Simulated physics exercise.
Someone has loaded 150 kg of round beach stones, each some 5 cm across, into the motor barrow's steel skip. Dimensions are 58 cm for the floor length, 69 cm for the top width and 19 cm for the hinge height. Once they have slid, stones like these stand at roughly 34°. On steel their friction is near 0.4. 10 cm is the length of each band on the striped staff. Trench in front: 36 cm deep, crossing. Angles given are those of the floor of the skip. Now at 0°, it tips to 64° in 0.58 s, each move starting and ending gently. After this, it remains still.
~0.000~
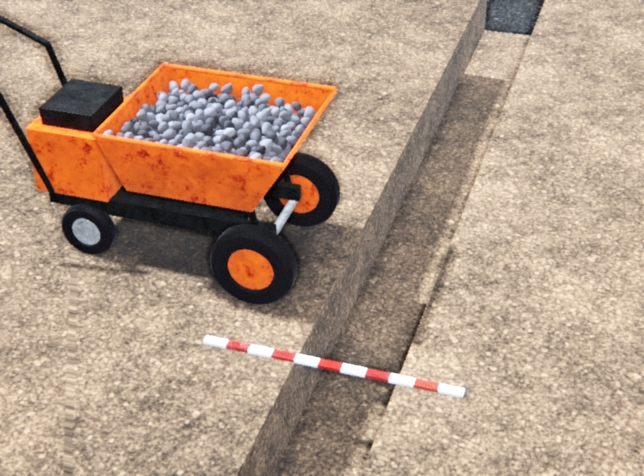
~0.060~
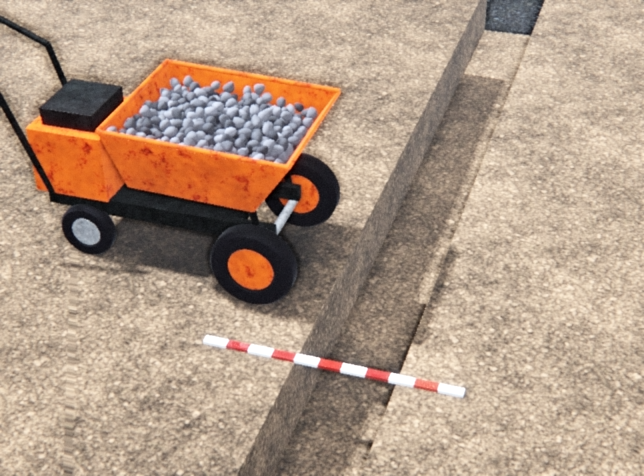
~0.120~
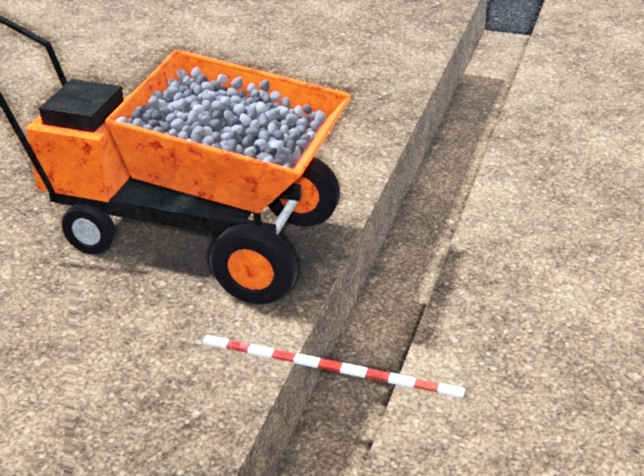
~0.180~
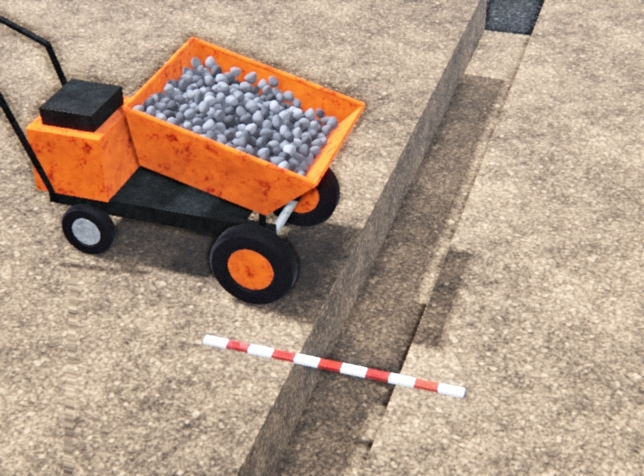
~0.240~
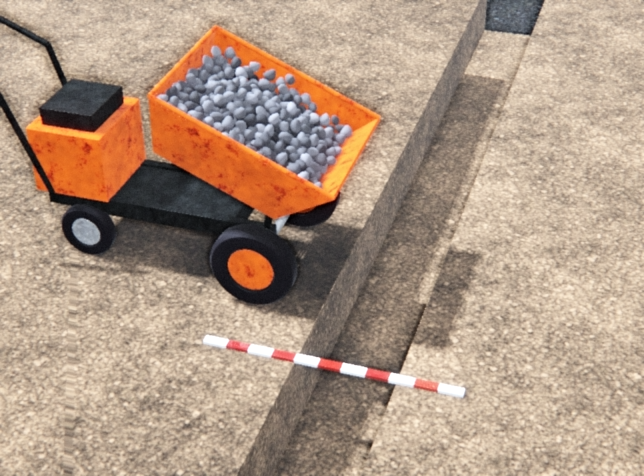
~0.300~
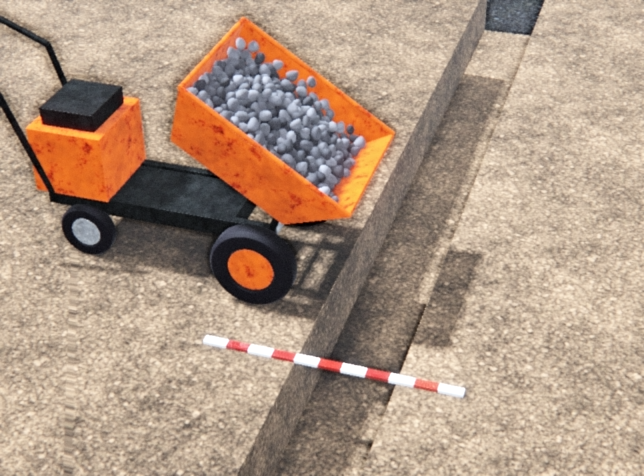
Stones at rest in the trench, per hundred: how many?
Approx. 29 %.
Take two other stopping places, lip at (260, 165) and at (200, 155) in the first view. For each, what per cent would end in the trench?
Estimates: 40 % then 80 %.
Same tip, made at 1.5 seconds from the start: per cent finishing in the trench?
Around 50 per cent would end in the trench.
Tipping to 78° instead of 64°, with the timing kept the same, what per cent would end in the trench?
In that case around 30 percent.
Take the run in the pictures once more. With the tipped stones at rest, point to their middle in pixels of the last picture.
(480, 294).
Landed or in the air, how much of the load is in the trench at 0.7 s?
Around 10 per cent of it, at that instant.
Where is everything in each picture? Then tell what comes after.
Lip at (284, 166), floor tilted 0°, highest stones at (219, 108), in the first picture.
The skip is at 2°, its lip at (289, 168); the top of the load is at (214, 106); the stones move at 0.5 m/s on average, in the second picture.
The skip is at 7°, its lip at (300, 174); the top of the load is at (189, 96); the stones move at 0.9 m/s on average, in the third picture.
Lip at (316, 184), floor tilted 15°, highest stones at (192, 79); the stones move at 1.3 m/s on average, in the fourth picture.
The skip is at 24°, its lip at (334, 199); the top of the load is at (210, 67); the stones move at 1.5 m/s on average, in the fifth picture.
Lip at (350, 216), floor tilted 34°, highest stones at (233, 59); the stones move at 1.5 m/s on average, in the sixth picture.
After 0.4 s the floor is at 53°; 100 % in the skip; the foremost stones are at (367, 213).
After 0.7 s the floor is at 64°; 81 % in the skip, 8 % in the trench, 11 % past the trench; the foremost stones are at (469, 284).
After 1.0 s the floor is at 64°; 31 % in the skip, 9 % in the trench, 61 % past the trench; the foremost stones are past the picture's edge.
After 3.0 s the floor is at 64°; 9 % in the skip, 29 % in the trench, 62 % past the trench; the foremost stones are past the picture's edge.
